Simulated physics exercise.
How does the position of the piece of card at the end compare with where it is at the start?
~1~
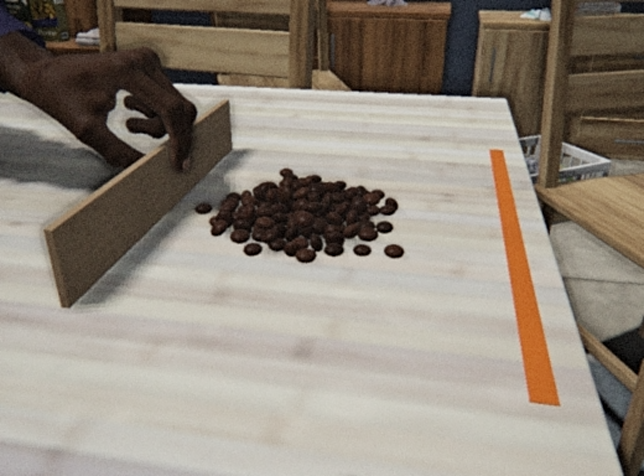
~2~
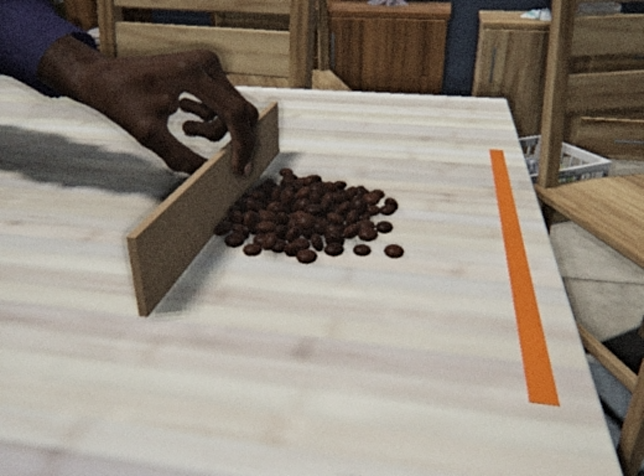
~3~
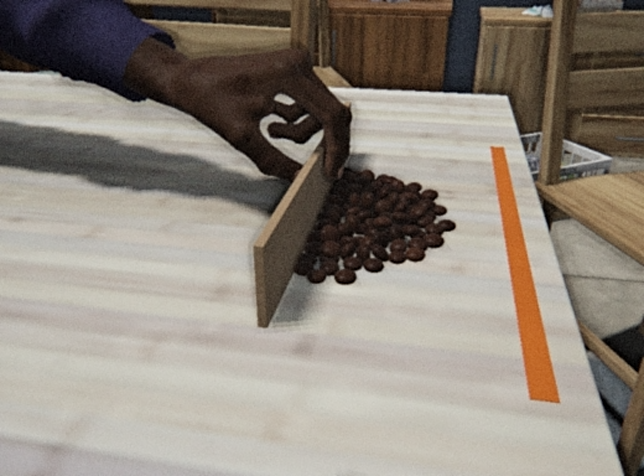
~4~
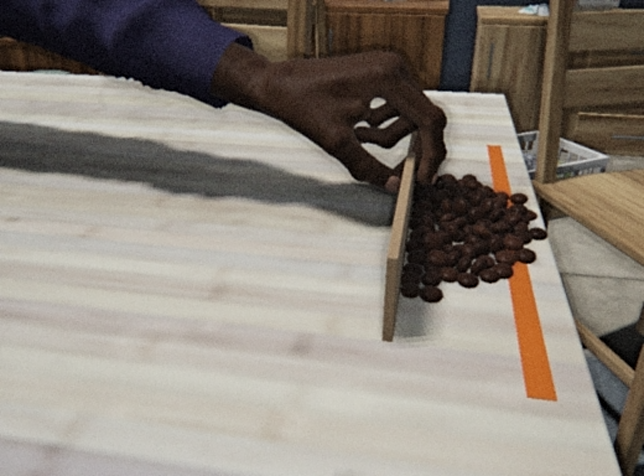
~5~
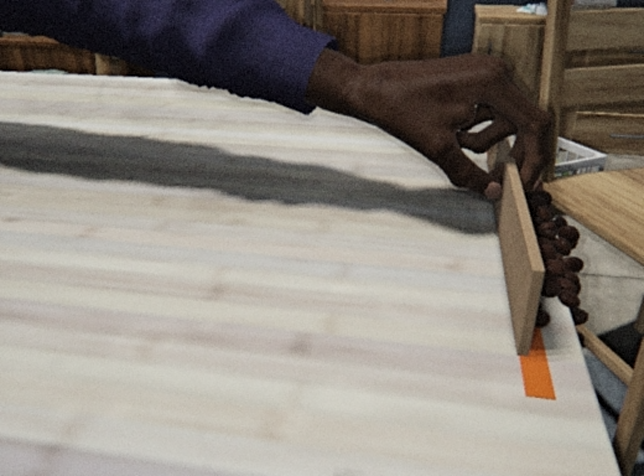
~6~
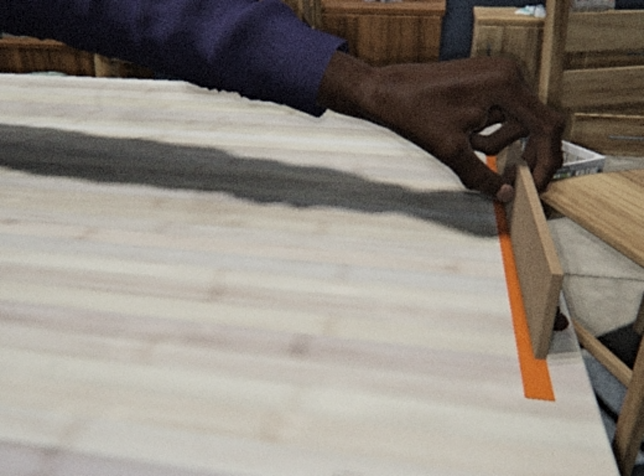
At the start the card stands on the left side of the table, to the left of the dark heap, and by the end it is at the orange tape near the right edge.
